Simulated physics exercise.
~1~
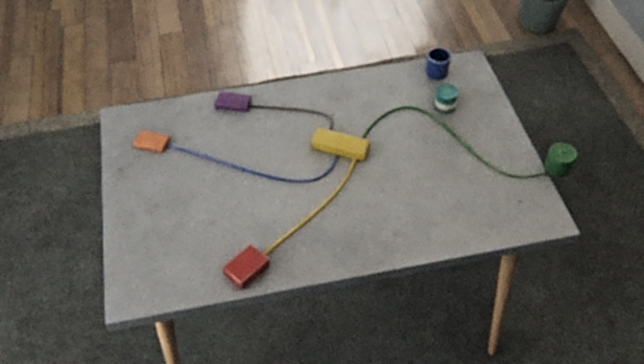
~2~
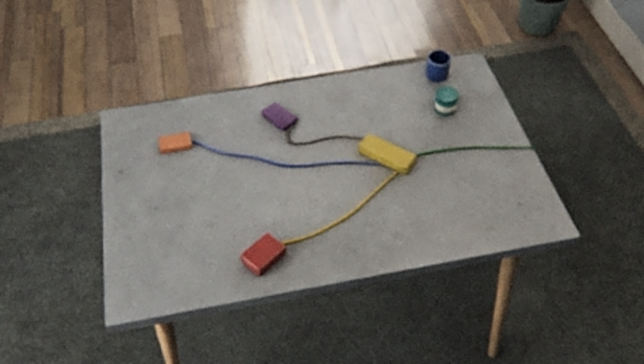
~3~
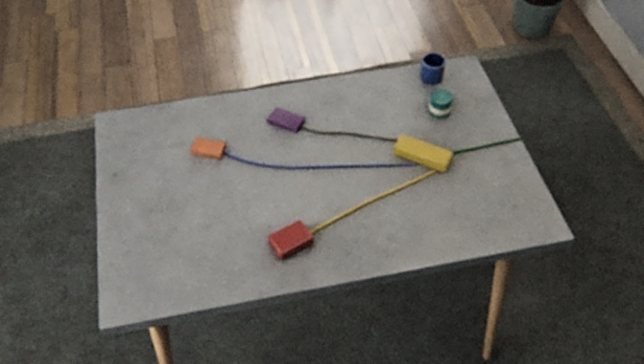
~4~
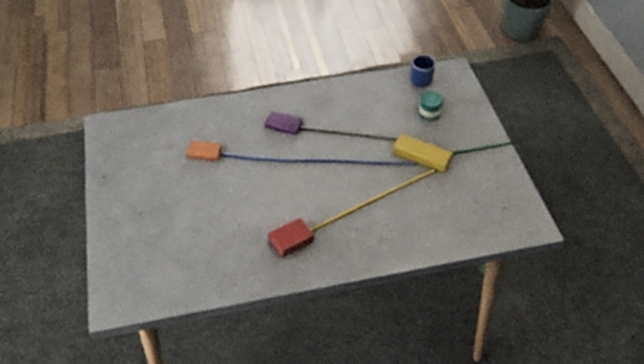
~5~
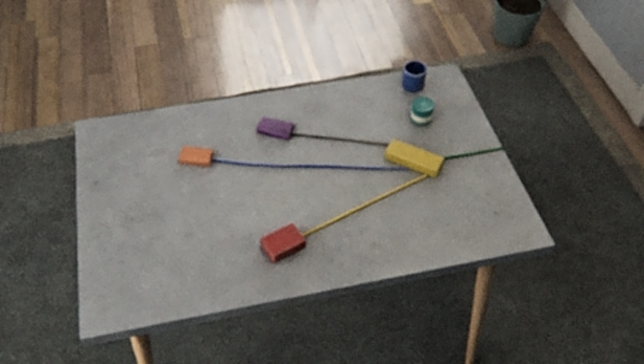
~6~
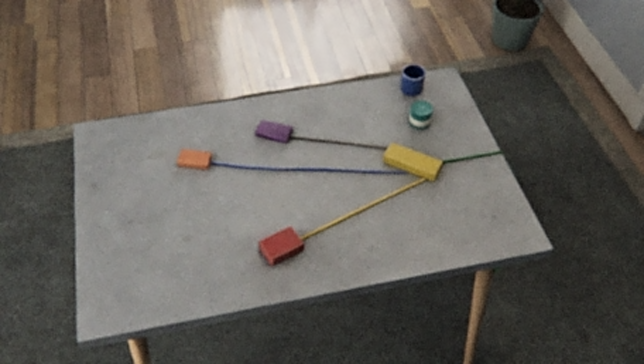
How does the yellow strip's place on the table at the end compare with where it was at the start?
It starts a little right of the middle of the table and ends farther right, closer to the right edge and just below the teal canister.
Green speaker dropping off a grey table's right edge, its cable dragging the yellow strip and three tethered blocks rightward before stopping.
